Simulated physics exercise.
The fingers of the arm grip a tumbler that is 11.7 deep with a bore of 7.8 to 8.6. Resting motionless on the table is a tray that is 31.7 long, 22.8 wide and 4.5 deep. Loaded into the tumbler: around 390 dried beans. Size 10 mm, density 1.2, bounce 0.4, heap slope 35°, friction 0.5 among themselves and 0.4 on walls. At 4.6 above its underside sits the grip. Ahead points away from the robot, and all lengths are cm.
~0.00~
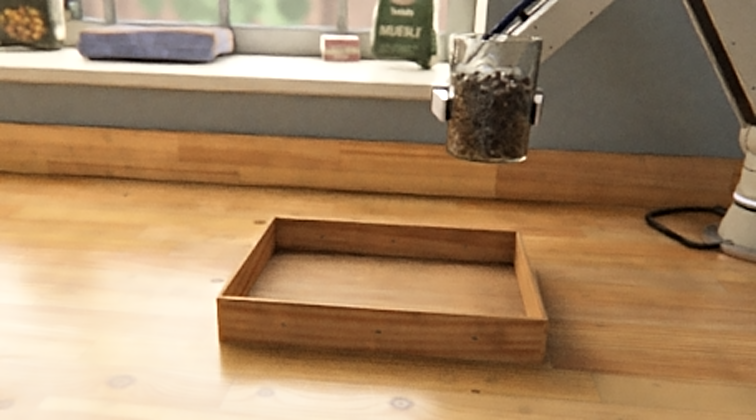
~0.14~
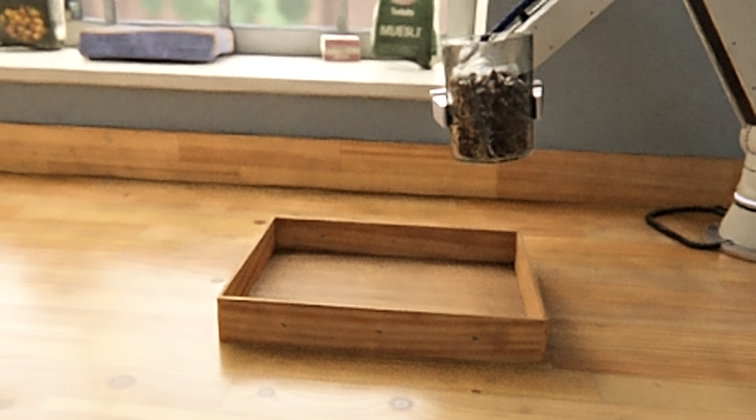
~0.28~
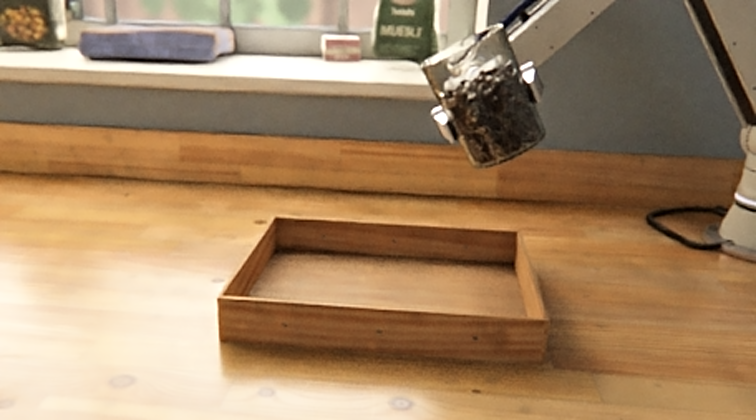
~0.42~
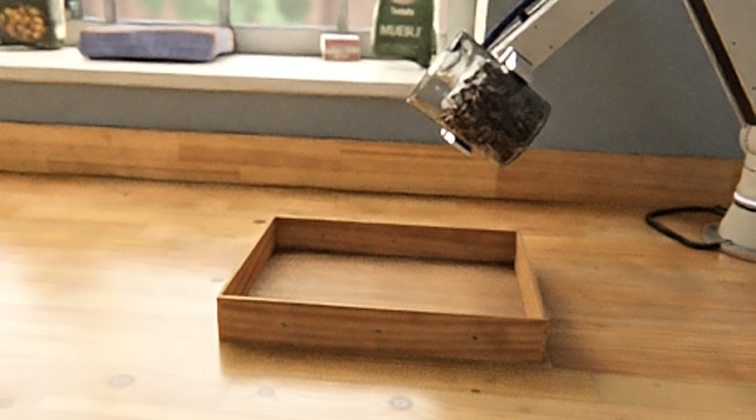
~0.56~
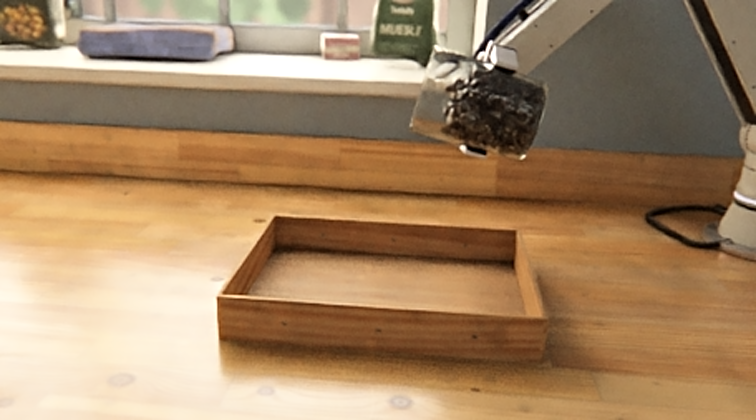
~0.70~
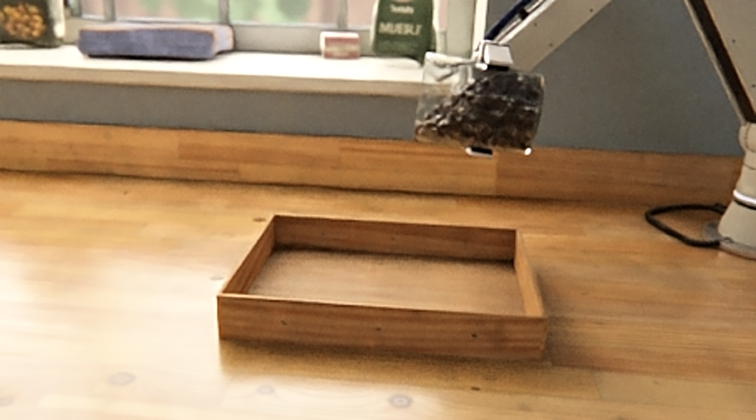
In the video, a robotic arm holds a clear tumbler of dark dried beans upright above a wooden table with an empty wooden tray, then rotates it to the left until it lies nearly on its side.
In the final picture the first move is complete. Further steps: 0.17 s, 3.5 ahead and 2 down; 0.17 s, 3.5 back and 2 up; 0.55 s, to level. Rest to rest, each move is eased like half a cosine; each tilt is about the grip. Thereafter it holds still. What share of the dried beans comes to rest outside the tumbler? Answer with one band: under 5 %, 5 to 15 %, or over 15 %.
5 to 15 %.
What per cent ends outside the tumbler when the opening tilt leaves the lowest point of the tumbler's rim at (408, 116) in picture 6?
Close to 0 in a hundred.
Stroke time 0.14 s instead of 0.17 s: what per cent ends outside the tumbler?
10 %.
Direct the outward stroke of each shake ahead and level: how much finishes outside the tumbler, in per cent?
Some 15 in a hundred.
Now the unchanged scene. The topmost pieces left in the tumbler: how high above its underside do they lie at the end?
Height at rest: Approx. 10.0 cm.
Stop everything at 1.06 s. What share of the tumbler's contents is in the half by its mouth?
Around 40 percent.
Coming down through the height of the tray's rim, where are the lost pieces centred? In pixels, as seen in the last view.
Near (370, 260).
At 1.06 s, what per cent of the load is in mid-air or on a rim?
Around 5 per cent of the load.
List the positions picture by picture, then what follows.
Tumbler middle at (491, 98), level; upper third of the load around (493, 93), from x 455 to 530, top at y 80; 386 in the tumbler, in the first frame.
Tumbler middle at (490, 99), tilted 8° forward; upper third of the load around (493, 92), from x 455 to 525, top at y 80, in the second frame.
Tumbler middle at (486, 100), tilted 29° forward; upper third of the load around (493, 94), from x 450 to 535, top at y 70, in the third frame.
Tumbler middle at (481, 103), tilted 55° forward; upper third of the load around (493, 92), from x 445 to 540, top at y 65, in the fourth frame.
Tumbler middle at (478, 106), tilted 76° forward; upper third of the load around (495, 91), from x 450 to 535, top at y 75, in the fifth frame.
Tumbler middle at (478, 106), tilted 84° forward; upper third of the load around (501, 93), from x 420 to 535, top at y 75; 386 in the tumbler, in the sixth frame.
After 1.06 s, tilted 84° forward, highest piece 25 above the table; 362 in the tumbler, 6 in the tray, 18 in flight or on a rim.
After 1.41 s, tilted 20° forward, highest piece 28 above the table; 358 in the tumbler, 28 in the tray.
After 1.79 s, level, highest piece 28 above the table; 358 in the tumbler, 28 in the tray.
After 2.84 s, level, highest piece 28 above the table; 358 in the tumbler, 28 in the tray.
At rest, 358 in the tumbler, 28 in the tray. That is 7 % outside the tumbler.
